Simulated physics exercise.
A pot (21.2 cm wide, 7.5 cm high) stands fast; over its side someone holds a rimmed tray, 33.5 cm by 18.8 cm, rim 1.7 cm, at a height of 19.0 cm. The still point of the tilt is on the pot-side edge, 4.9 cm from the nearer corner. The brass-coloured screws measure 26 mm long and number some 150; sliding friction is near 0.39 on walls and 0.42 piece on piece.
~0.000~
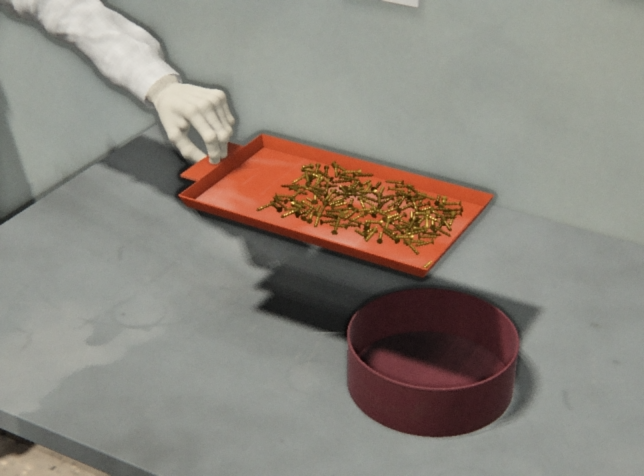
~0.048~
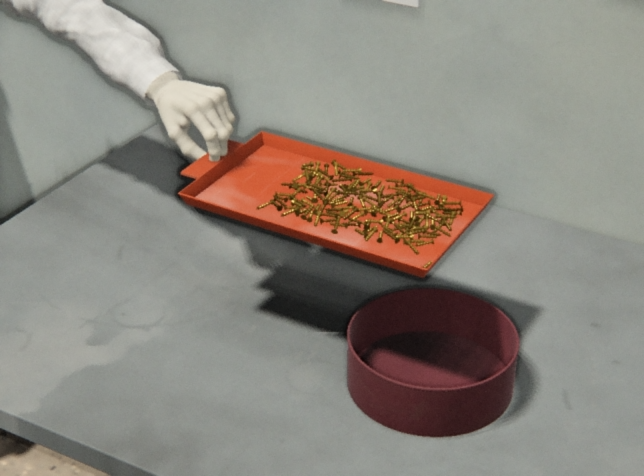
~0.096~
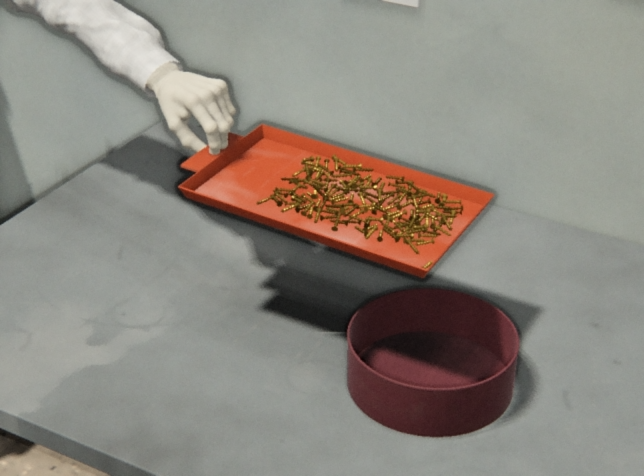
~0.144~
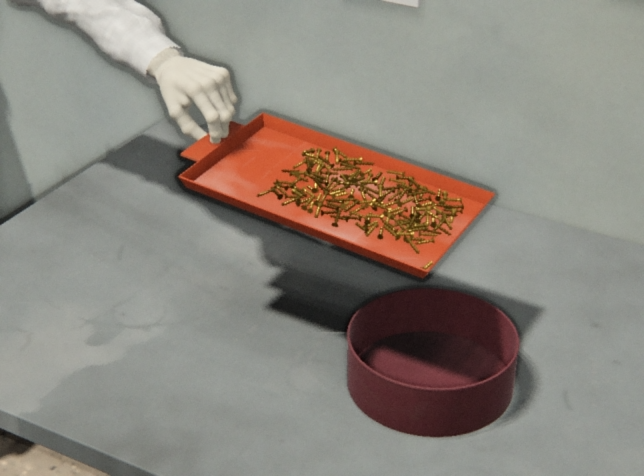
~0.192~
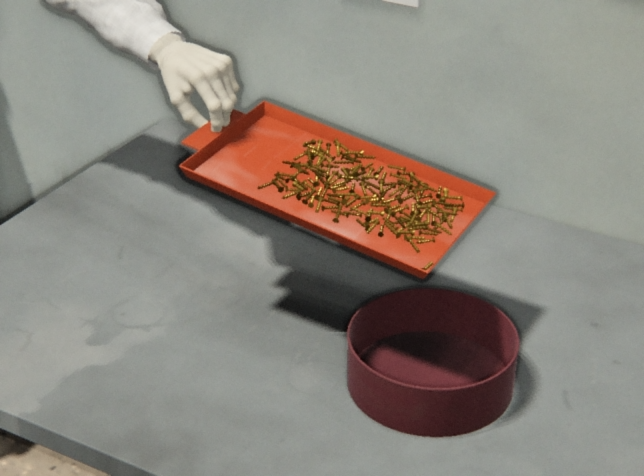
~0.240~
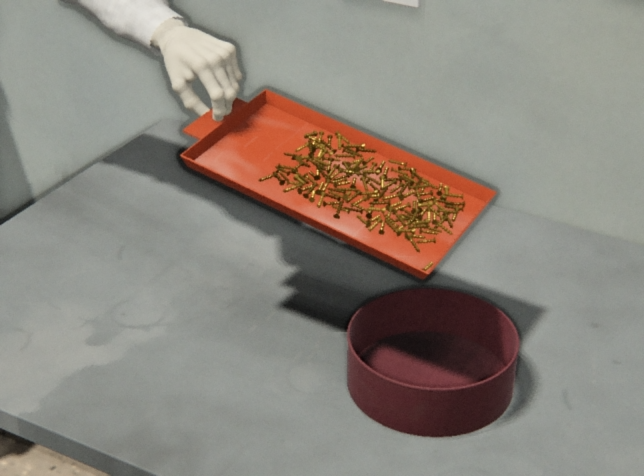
A pale gloved-looking hand at the upper left slightly raises the handle end of a rimmed orange-red tray, tilting it gradually down toward the right while its right edge stays nearly in place. Brass-coloured screws lie scattered over the tray's middle and right, keeping their places on it. Seen from above at an angle, a dark maroon round pot rests below on a grey table against a grey wall, the view unmoving.
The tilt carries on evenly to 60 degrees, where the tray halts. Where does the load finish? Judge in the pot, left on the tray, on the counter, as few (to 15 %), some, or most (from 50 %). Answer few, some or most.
In the pot: Most; left on the tray: Some; on the counter: Few.
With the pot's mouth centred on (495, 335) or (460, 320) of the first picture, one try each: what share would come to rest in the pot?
Some 55 and 50 per cent.
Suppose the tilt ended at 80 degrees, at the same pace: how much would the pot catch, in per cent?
Then about 90 per cent.
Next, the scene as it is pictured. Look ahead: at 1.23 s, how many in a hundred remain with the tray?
Some 40 per cent of the load.
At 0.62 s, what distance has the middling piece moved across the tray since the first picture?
Roughly 4 cm.
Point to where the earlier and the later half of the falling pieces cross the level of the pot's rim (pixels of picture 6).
First near (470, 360), later near (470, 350).
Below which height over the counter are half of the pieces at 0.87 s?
About 22 cm.
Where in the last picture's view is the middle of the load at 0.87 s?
Around (448, 232).
After 0.62 s, tilt 35 degrees; the tray holds 100 %, the pot 0 %.
Then, at 0.87 s, tilt 51 degrees; the tray holds 95 %, the pot 0 %.
Then, at 1.23 s, tilt 60 degrees; the tray holds 40 %, the pot 50 %.
By 2.1 s all is still; pot 60 %, tray 35 %, counter 5 %.
